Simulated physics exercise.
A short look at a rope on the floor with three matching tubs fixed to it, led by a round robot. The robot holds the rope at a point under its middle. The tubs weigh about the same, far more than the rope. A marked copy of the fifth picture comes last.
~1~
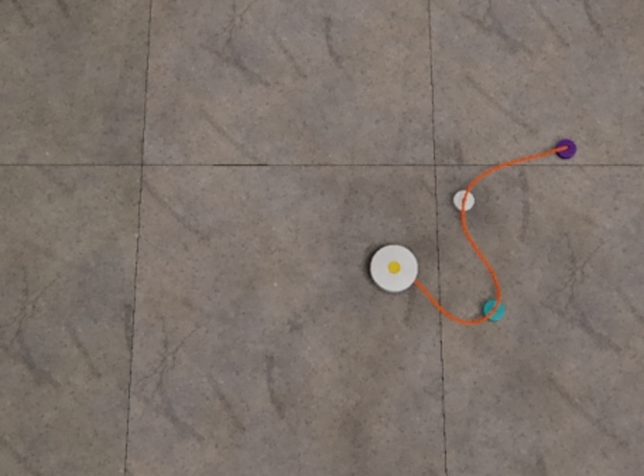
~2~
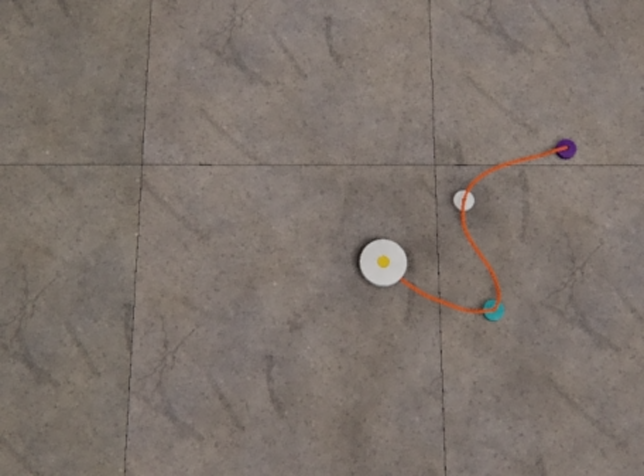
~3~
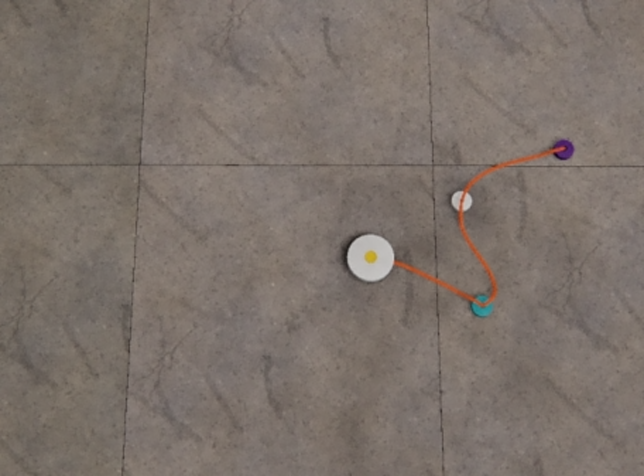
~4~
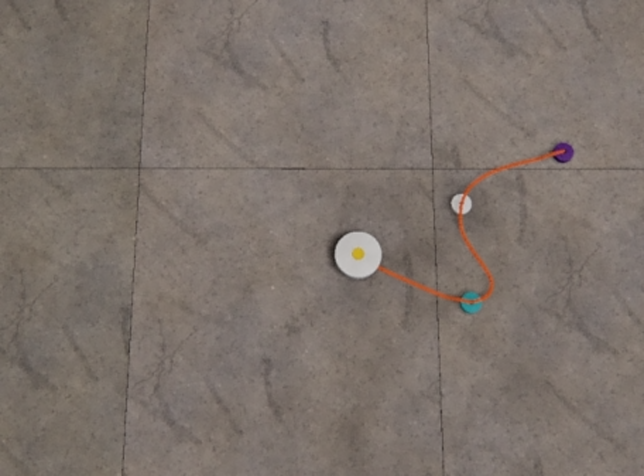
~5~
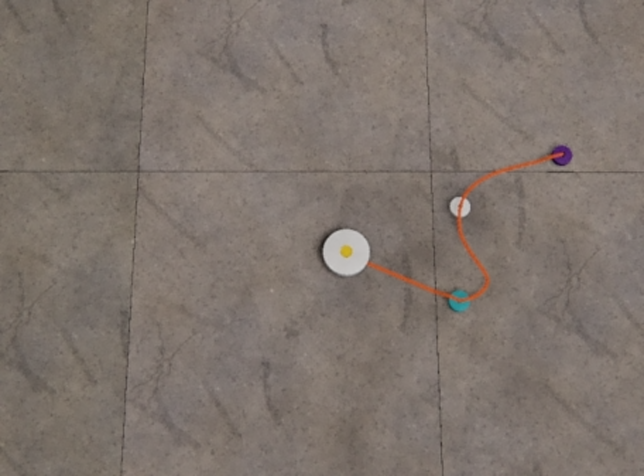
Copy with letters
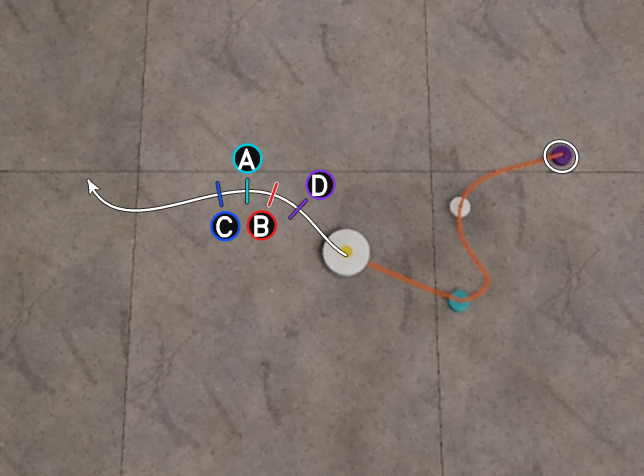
Round white robot moving left across a grey tiled floor, straightening the near orange rope and then dragging its turquoise tub along.
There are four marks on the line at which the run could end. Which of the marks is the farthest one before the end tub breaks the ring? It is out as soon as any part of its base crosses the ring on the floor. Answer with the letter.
Stop at C.
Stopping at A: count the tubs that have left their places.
One.
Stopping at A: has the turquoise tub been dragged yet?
By then, yes.
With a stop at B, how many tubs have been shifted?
One.
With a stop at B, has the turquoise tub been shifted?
Yes.
On the copy, A at (247, 191); B at (273, 195); C at (220, 194); D at (298, 209); the ring at (561, 157); the route from (346, 255) via (221, 194) to (88, 180).
On C. First, robot (309, 217); purple tub (562, 155); white tub (460, 207); turquoise tub (414, 277).
Then, robot (263, 190); purple tub (562, 155); white tub (460, 207); turquoise tub (369, 247).
Finally, robot (219, 192); purple tub (562, 155); white tub (453, 206); turquoise tub (335, 219); the ringed tub at the far end is still in its ring.
By contrast, A is safe but short; B is safe but short; D is safe but short.
